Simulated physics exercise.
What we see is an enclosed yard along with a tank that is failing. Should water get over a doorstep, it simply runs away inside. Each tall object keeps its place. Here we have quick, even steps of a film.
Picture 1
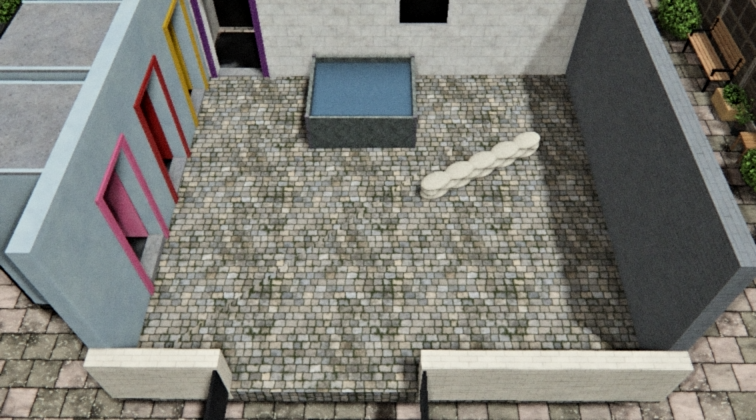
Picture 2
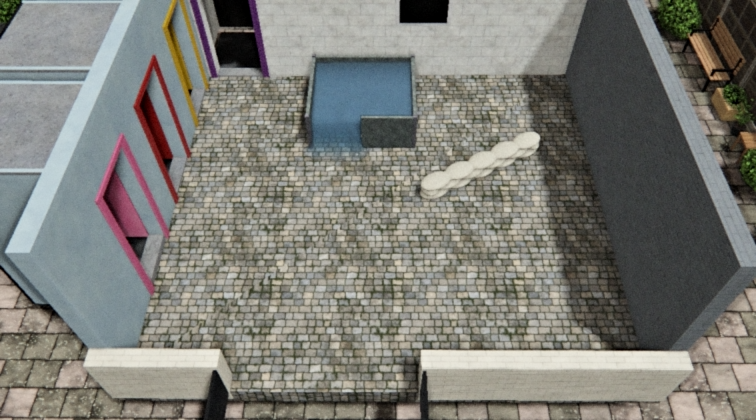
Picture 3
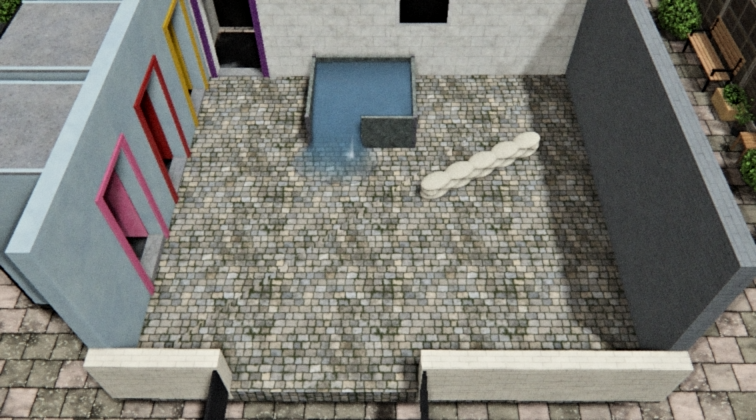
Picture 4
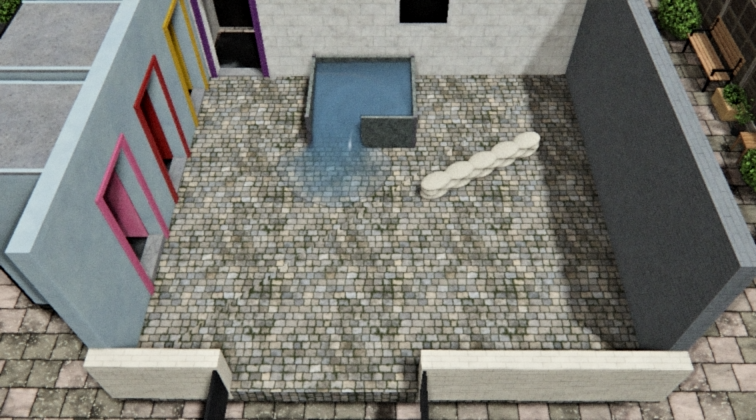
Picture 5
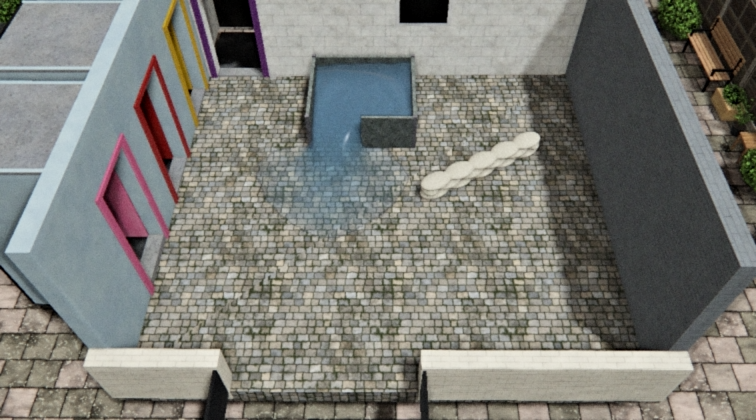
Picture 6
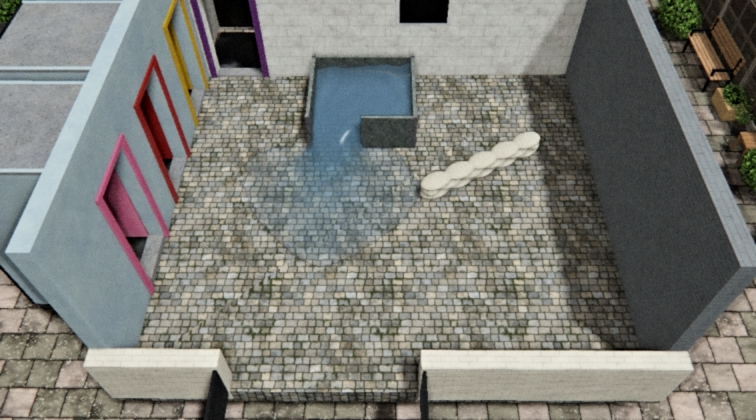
Water poured out of a raised tank at the back of a walled cobbled yard after the left part of its front opened, then spread forward across the stones in a widening pool.
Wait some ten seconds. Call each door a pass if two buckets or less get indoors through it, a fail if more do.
Pink door: Pass, red door: Pass, purple door: Pass, yellow door: Pass.
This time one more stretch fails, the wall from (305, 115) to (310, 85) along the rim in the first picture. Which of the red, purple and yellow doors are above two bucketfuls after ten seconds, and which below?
In that case the red one breaks the limit, the purple one breaks the limit and the yellow one breaks the limit.
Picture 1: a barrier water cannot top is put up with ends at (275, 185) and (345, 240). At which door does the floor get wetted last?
Answer: The purple door.
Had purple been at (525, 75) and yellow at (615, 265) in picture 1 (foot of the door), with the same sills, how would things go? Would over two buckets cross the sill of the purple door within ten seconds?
As it turns out, purple stays within bounds.
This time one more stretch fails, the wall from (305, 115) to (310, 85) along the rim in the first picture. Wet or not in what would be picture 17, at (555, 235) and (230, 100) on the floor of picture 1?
Going through them in order, the first ends up left dry and the second waterlogged.
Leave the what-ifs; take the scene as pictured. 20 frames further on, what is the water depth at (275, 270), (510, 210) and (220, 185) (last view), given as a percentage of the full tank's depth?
In order: Roughly 4, 0 and 2 in a hundred.
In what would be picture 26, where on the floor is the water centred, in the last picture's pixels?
Near pixel (320, 209).
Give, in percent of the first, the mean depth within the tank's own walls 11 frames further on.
Near 48 in a hundred.
A moment on, water covers 30 % of the floor; the pink door not reached, the red door not reached, the purple door not reached, the yellow door not reached.
Next, water covers 45 % of the floor; the pink door wet at the sill, nothing in, the red door wet at the sill, nothing in, the purple door not reached, the yellow door not reached.
Then, water covers 45 % of the floor; the pink door under two buckets in, the red door wet at the sill, nothing in, the purple door not reached, the yellow door not reached.
Later, water covers 50 % of the floor; the pink door under two buckets in, the red door wet at the sill, nothing in, the purple door not reached, the yellow door not reached.
In the end, water covers 55 % of the floor; the pink door under two buckets in, the red door wet at the sill, nothing in, the purple door wet at the sill, nothing in, the yellow door wet at the sill, nothing in.
